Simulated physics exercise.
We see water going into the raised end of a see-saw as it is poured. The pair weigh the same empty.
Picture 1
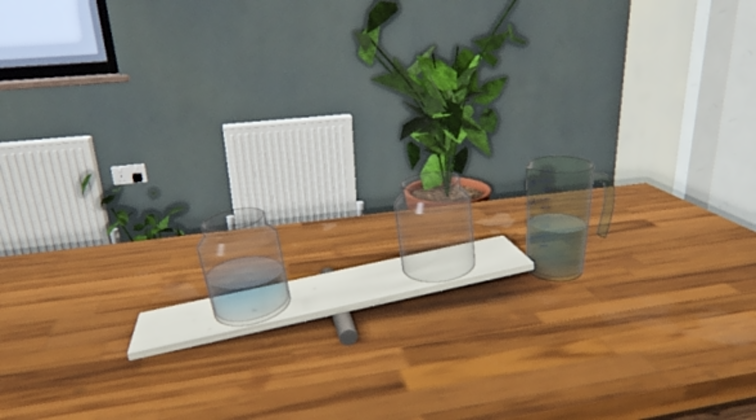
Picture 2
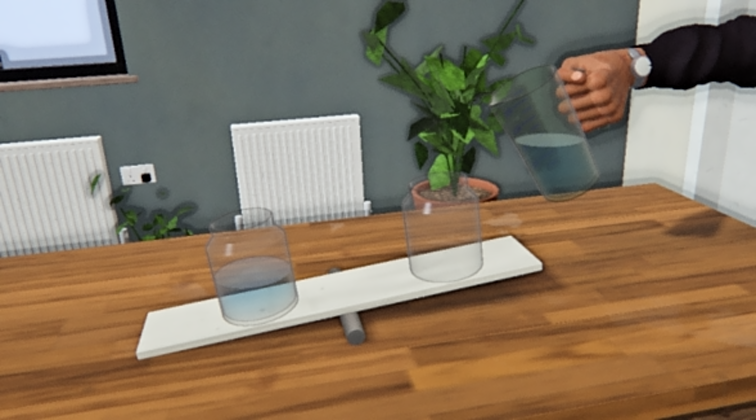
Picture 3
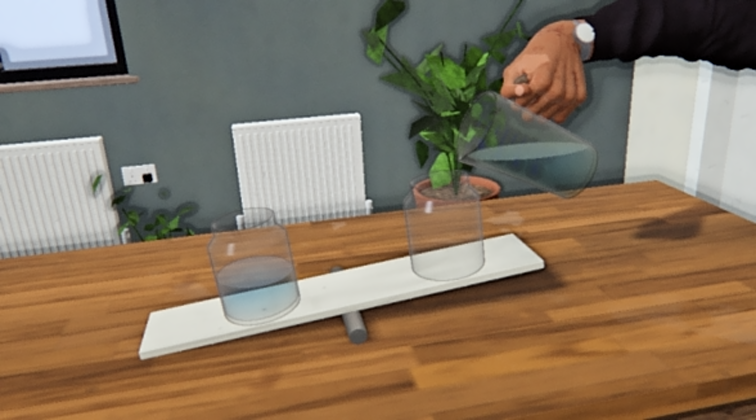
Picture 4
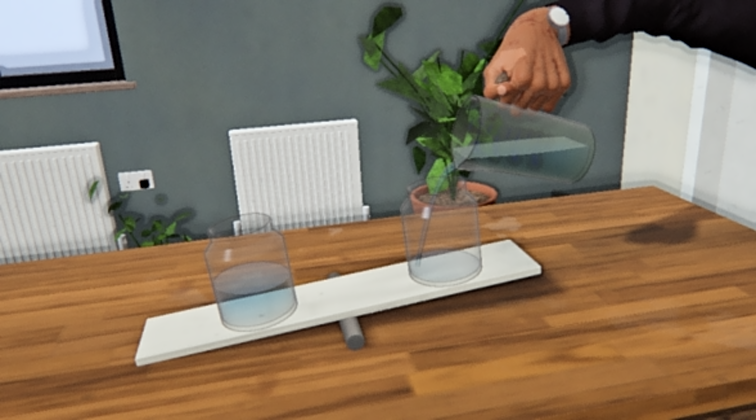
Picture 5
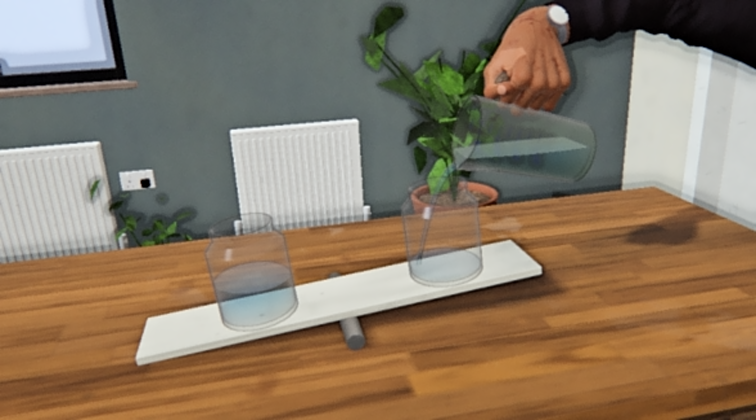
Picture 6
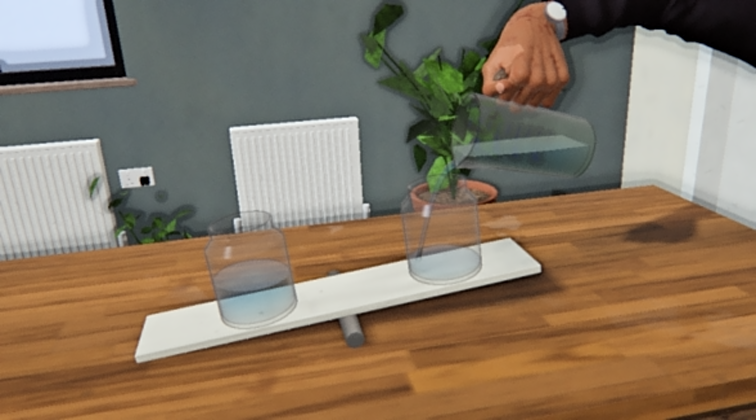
A white plank tilts across a grey round bar on a brown wooden table, its left end low, seen from slightly above in a grey-walled room with white radiators and a green potted plant. A clear jar partly filled with bluish water sits left, an empty one right, beside a jug. A hand lifts the jug, tips it and pours water into the raised jar, while the view shifts slightly.
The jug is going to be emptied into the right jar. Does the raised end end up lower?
Yes.
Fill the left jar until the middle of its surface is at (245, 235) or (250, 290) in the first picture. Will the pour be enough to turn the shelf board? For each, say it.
Result, in order: It stays put; it tips.
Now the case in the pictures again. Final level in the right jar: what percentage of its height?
Roughly 40 per cent of the height.
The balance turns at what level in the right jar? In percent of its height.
Roughly 25 per cent.
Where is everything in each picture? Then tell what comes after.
In the first frame, all is still; jug (558, 216) about half full; right jar (434, 222) empty, raised; left jar (243, 262) about a third full, on the low side.
The second frame shows the hand lifts the jug; round bar (355, 334); right jar (442, 222) empty.
In the third frame, the jug is brought over; jug (526, 147) tipped 60° with all of its load; right jar (444, 220) empty.
In the fourth frame, a stream runs into the right jar; round bar (354, 339); right jar nearly empty, surface at (445, 263); left jar about a third full, surface at (252, 277).
In the fifth frame, a stream runs into the right jar; jug (521, 141) tipped 75° with nearly all of its load; right jar (442, 226) nearly empty.
In the sixth frame, a stream runs into the right jar; round bar (354, 336); right jar nearly empty, surface at (444, 258); left jar about a third full, surface at (252, 275).
Soon after, the right jar is about a quarter full; the shelf board leans as before.
Later, the right jar is about a third full; the shelf board has swung over, and that end is down.
In the end, the right jar is about a third full; the shelf board has swung over, and that end is down.
